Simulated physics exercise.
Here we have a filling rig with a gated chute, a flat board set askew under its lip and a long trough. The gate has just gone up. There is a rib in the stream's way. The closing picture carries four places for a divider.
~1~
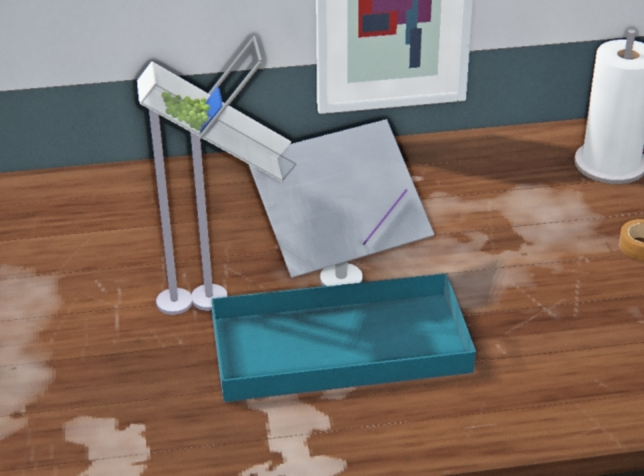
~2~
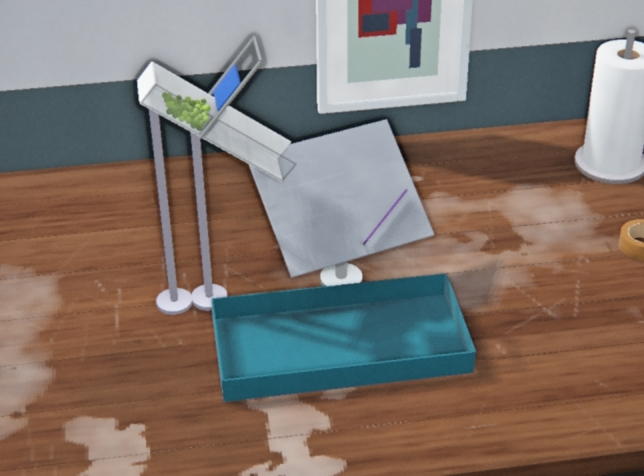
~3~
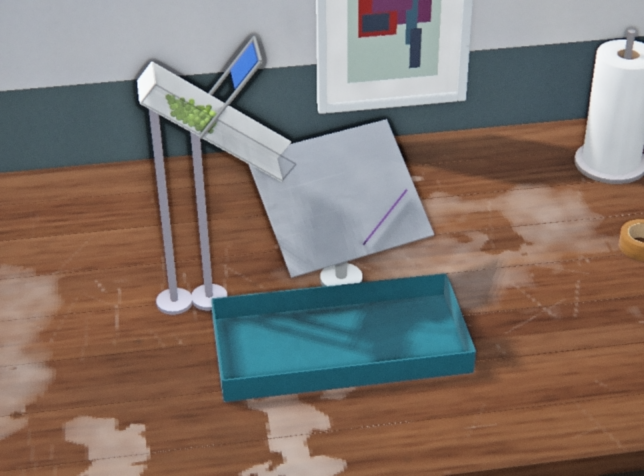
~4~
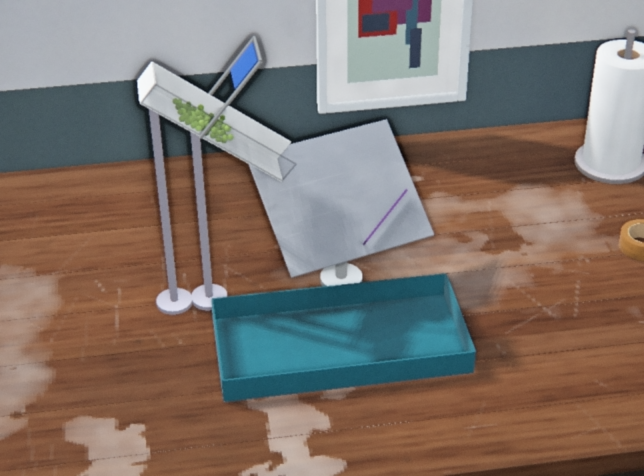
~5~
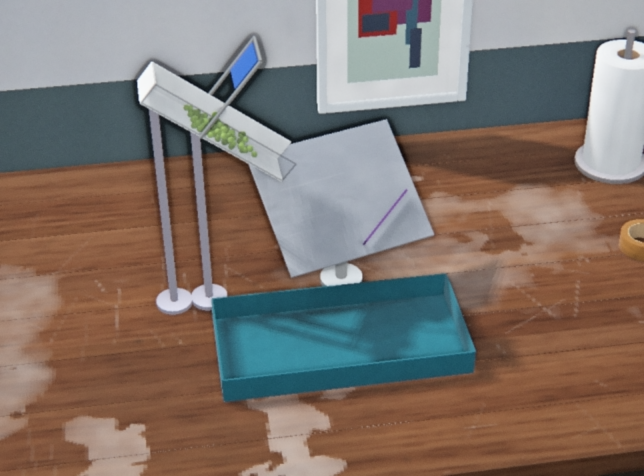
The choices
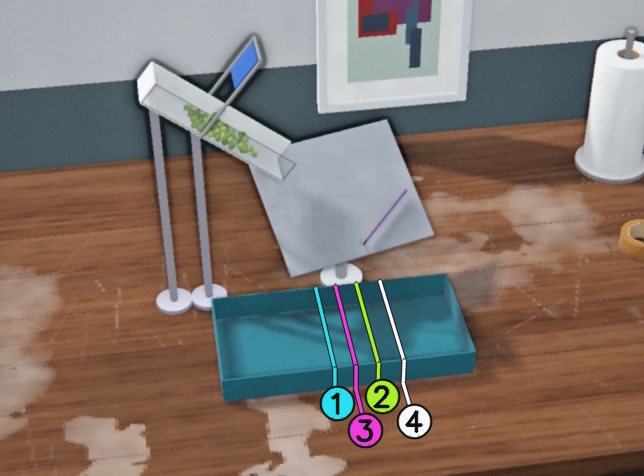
A blue gate rises on a sloping chute and green peas slide down it.
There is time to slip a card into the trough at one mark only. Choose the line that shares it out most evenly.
The best line is 2.
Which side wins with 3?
Right.
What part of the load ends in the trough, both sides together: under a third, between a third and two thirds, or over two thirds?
It is over two thirds.
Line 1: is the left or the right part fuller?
Right.
On the marked copy, line 1 crosses the front rim at (334, 367); line 2 crosses the front rim at (378, 362); line 3 crosses the front rim at (355, 365); line 4 crosses the front rim at (403, 360).
With 1, of what is caught, none on the left of the divider, all on the right.
With 2, of what is caught, about half on the left of the divider, about half on the right.
With 3, of what is caught, a stray few on the left of the divider, nearly all on the right.
With 4, of what is caught, most on the left of the divider, a small part on the right.
